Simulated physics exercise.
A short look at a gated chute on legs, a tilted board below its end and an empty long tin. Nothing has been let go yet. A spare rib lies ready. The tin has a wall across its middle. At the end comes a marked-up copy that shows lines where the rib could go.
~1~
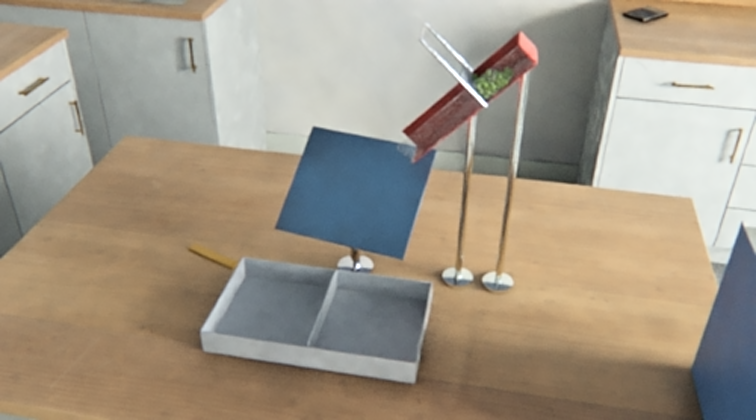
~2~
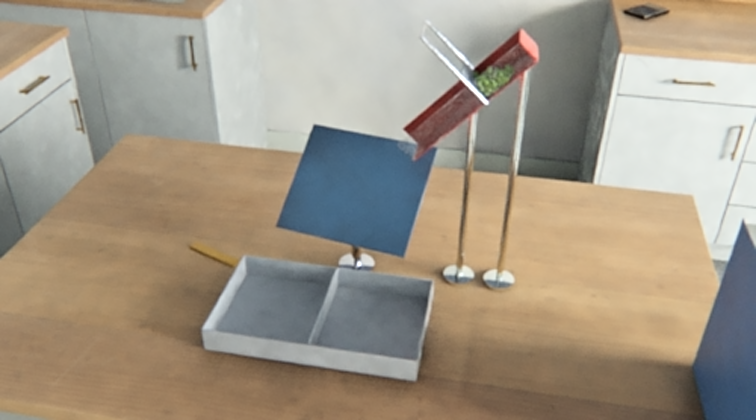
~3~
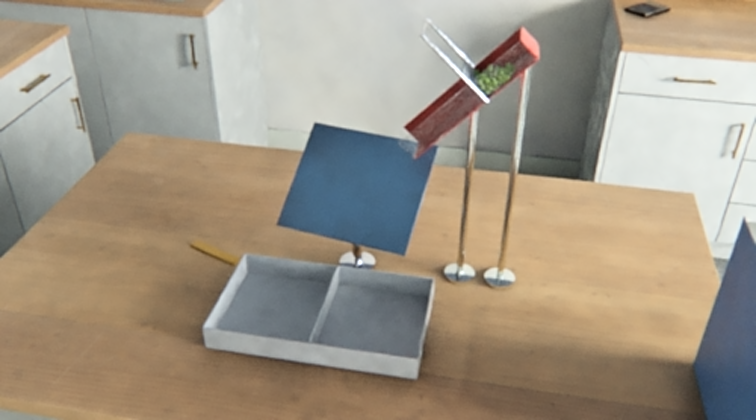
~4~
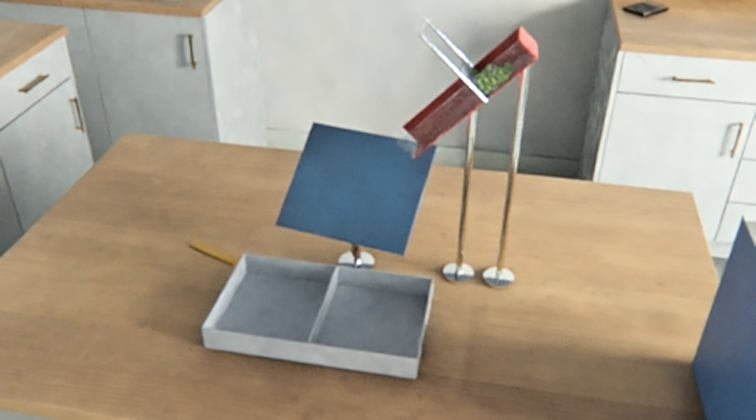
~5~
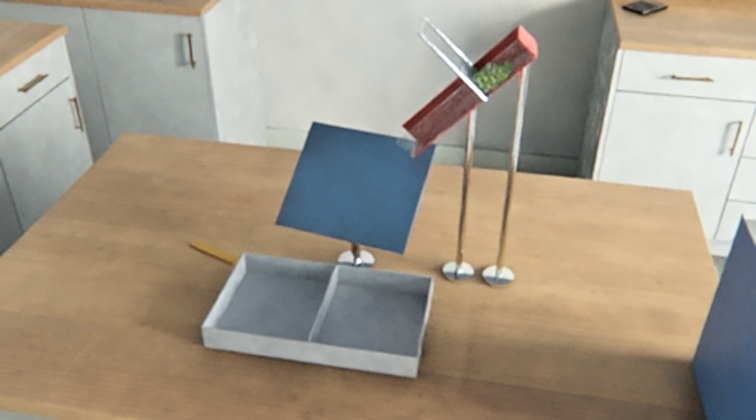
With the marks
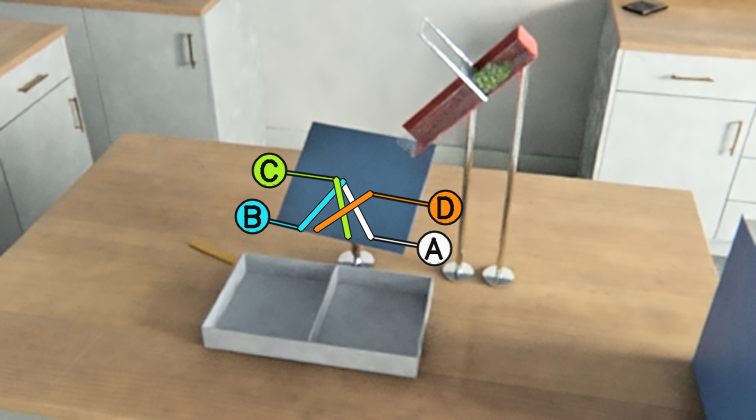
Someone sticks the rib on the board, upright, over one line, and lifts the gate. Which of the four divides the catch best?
It is D.
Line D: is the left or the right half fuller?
The left half.
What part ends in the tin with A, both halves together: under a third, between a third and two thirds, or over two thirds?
Line A gives over two thirds.
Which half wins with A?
More lands on the right.
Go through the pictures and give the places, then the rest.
Load behind the gate near (488, 85), dried peas; lip of the chute near (415, 155), sloping fairly steeply, in the first frame.
Middle of the board near (356, 187), tilted fairly steeply; middle of its low edge near (338, 241); of its high edge near (374, 135), in the second frame.
Front corners of the tin near (203, 328) and (417, 359); front end of its middle wall near (308, 343); gate still shut near (467, 70), in the third frame.
Middle of the load near (488, 80); lip near (416, 150), in the fourth frame.
Middle of the load near (488, 79); lip near (415, 149), in the fifth frame.
On the marked copy, line A from (344, 185) to (370, 237); line B from (343, 181) to (300, 228); line C from (336, 179) to (348, 236); line D from (370, 193) to (316, 229).
With A, of what is caught, a small share in the left half, all but a few in the right.
With B, of what is caught, the bulk in the left half, a small share in the right.
With C, of what is caught, a small share in the left half, all but a few in the right.
With D, of what is caught, close to two thirds in the left half, close to a third in the right.
